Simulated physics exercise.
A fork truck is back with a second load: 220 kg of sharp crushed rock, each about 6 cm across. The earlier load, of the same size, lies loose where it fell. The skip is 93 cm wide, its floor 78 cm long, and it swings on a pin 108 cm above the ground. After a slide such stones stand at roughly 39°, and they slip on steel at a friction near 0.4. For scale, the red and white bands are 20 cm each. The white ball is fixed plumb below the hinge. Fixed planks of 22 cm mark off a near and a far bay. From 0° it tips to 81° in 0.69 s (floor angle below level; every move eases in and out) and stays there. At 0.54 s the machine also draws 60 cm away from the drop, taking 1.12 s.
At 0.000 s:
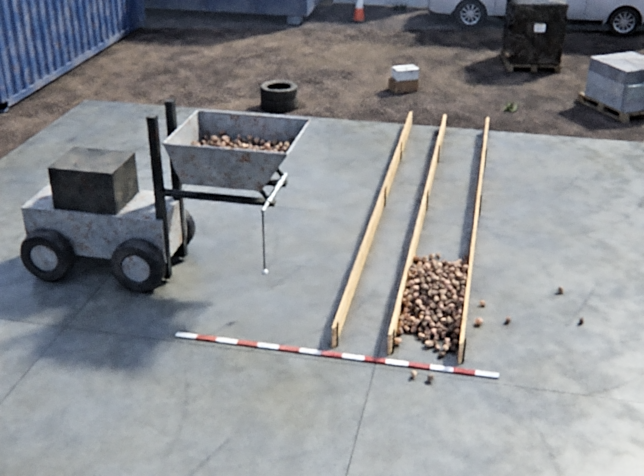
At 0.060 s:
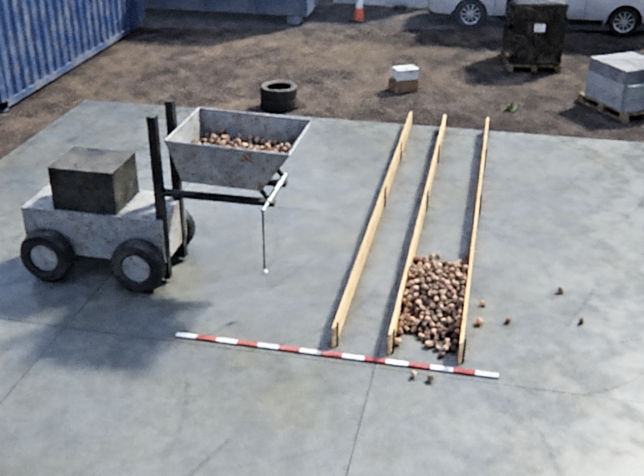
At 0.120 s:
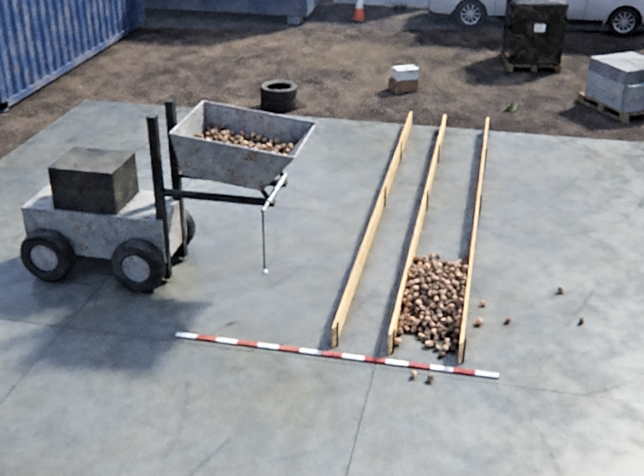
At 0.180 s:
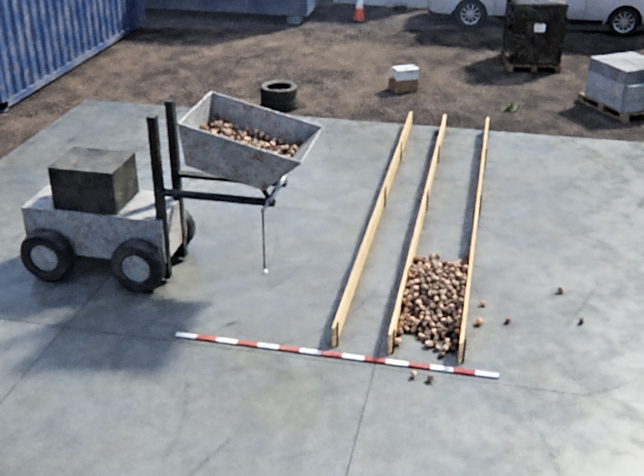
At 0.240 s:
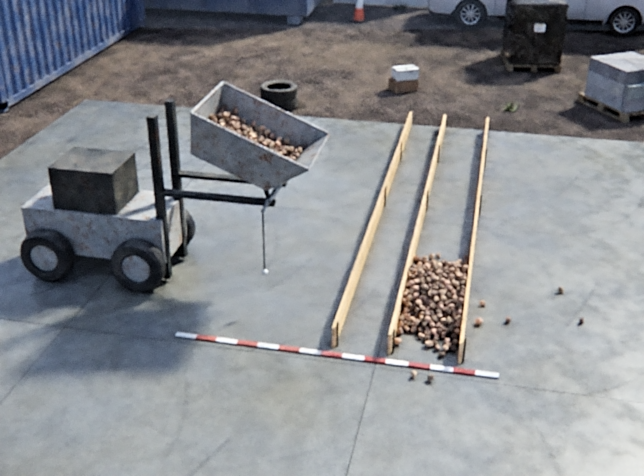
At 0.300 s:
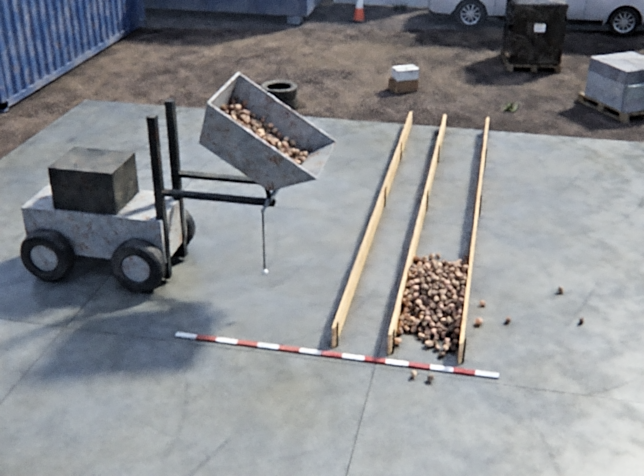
On a concrete yard, a small wheeled loader steadily tilting its raised skip of brownish stones rightward, beside boards and a loose heap.
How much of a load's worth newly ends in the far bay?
Roughly 13 per cent of a load more.
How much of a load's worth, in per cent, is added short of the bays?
Some 25 per cent of a load.
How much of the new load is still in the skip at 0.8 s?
It holds some 90 per cent.
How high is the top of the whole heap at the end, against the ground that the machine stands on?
Some 32 cm above that level.
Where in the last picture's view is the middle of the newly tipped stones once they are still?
Their middle is at about (378, 289).
After 0.5 s the floor is at 69°; in per cent of one load, 100 in the skip, 99 in the far bay, 1 past the last board; the foremost stones are at (500, 300).
After 0.8 s the floor is at 81°; in per cent of one load, 92 in the skip, 6 short of the bays, 3 in the near bay, 99 in the far bay, 1 past the last board; the foremost stones are at (500, 300).
After 2.1 s the floor is at 81°; in per cent of one load, 0 in the skip, 24 short of the bays, 62 in the near bay, 112 in the far bay, 2 past the last board; the foremost stones are at (530, 325).
After 4.5 s the floor is at 81°; in per cent of one load, 0 in the skip, 24 short of the bays, 62 in the near bay, 112 in the far bay, 2 past the last board; the foremost stones are at (530, 325). Net gain in the far bay, 13.
